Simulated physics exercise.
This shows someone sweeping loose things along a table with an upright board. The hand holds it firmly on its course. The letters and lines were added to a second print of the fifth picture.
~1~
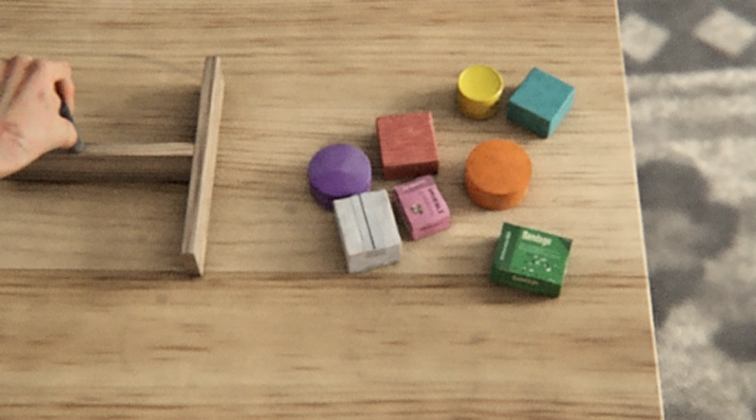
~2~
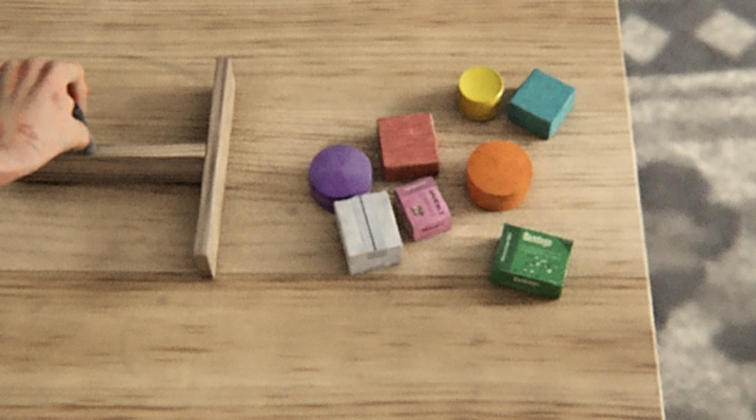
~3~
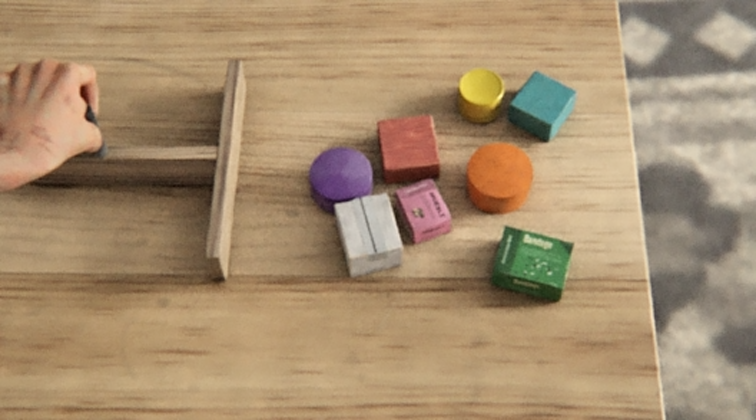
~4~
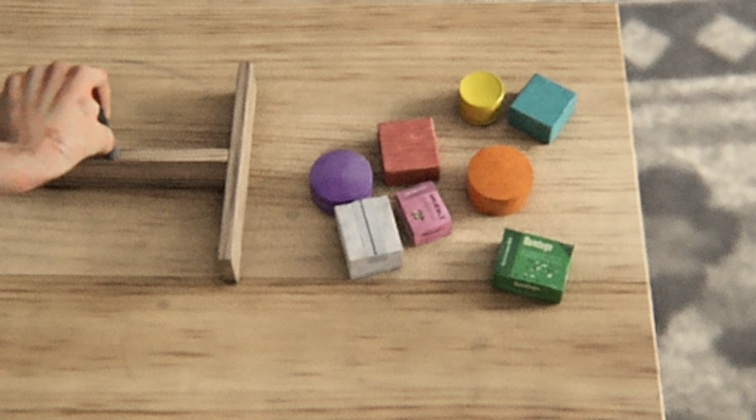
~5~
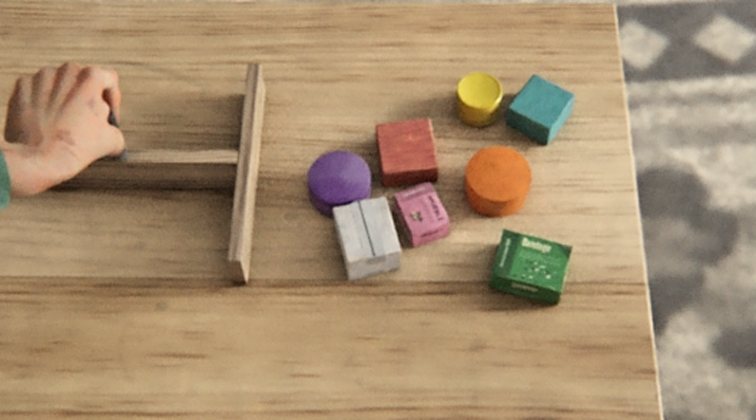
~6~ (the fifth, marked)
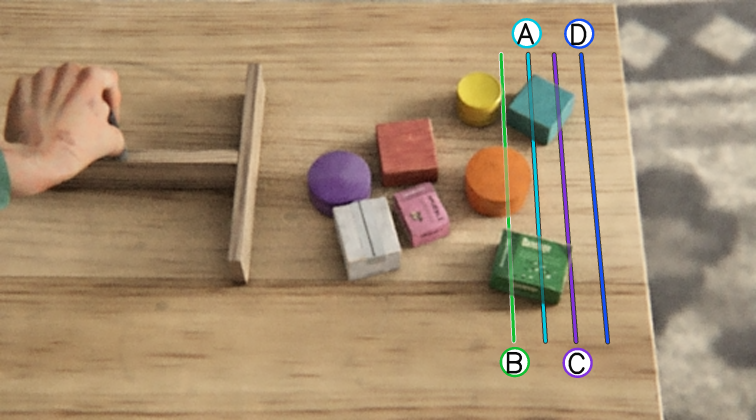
At the start, a hand at the left grips an upright wooden board on a tabletop, with a loose cluster of colourful blocks, round pieces and small boxes to its right. The hand then pushes the board a short way rightward, narrowing the gap, while the cluster stays in place, untouched.
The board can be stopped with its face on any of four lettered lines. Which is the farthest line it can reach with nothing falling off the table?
Stop at A.
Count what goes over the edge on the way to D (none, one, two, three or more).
By then, three or more.
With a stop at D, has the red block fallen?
By then, no.
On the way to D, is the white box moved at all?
By then, yes.
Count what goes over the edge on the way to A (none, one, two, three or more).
In all, none.
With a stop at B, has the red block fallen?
No.
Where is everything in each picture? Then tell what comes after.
Purple tin (339, 177); orange pot (498, 176); red block (407, 146), in the first frame.
Board (212, 150); green box (532, 261), in the second frame.
Board (224, 153); white box (369, 234), in the third frame.
Board (236, 155); pink packet (424, 213), in the fourth frame.
Board (245, 157); orange pot (498, 183); red block (407, 153); green box (531, 267), in the fifth frame.
On the copy, A at (536, 187); B at (507, 186); C at (564, 187); D at (593, 187).
On A. First, board (350, 157); pink packet (439, 223); white box (382, 242).
Then, board (455, 158); green box (582, 283); orange pot (553, 176).
Finally, board (534, 159); orange pot (629, 174); pink packet (617, 235); nothing has fallen.
By contrast, B is safe but short; C drops the orange pot and pink packet; D drops the orange pot, turquoise block and pink packet.
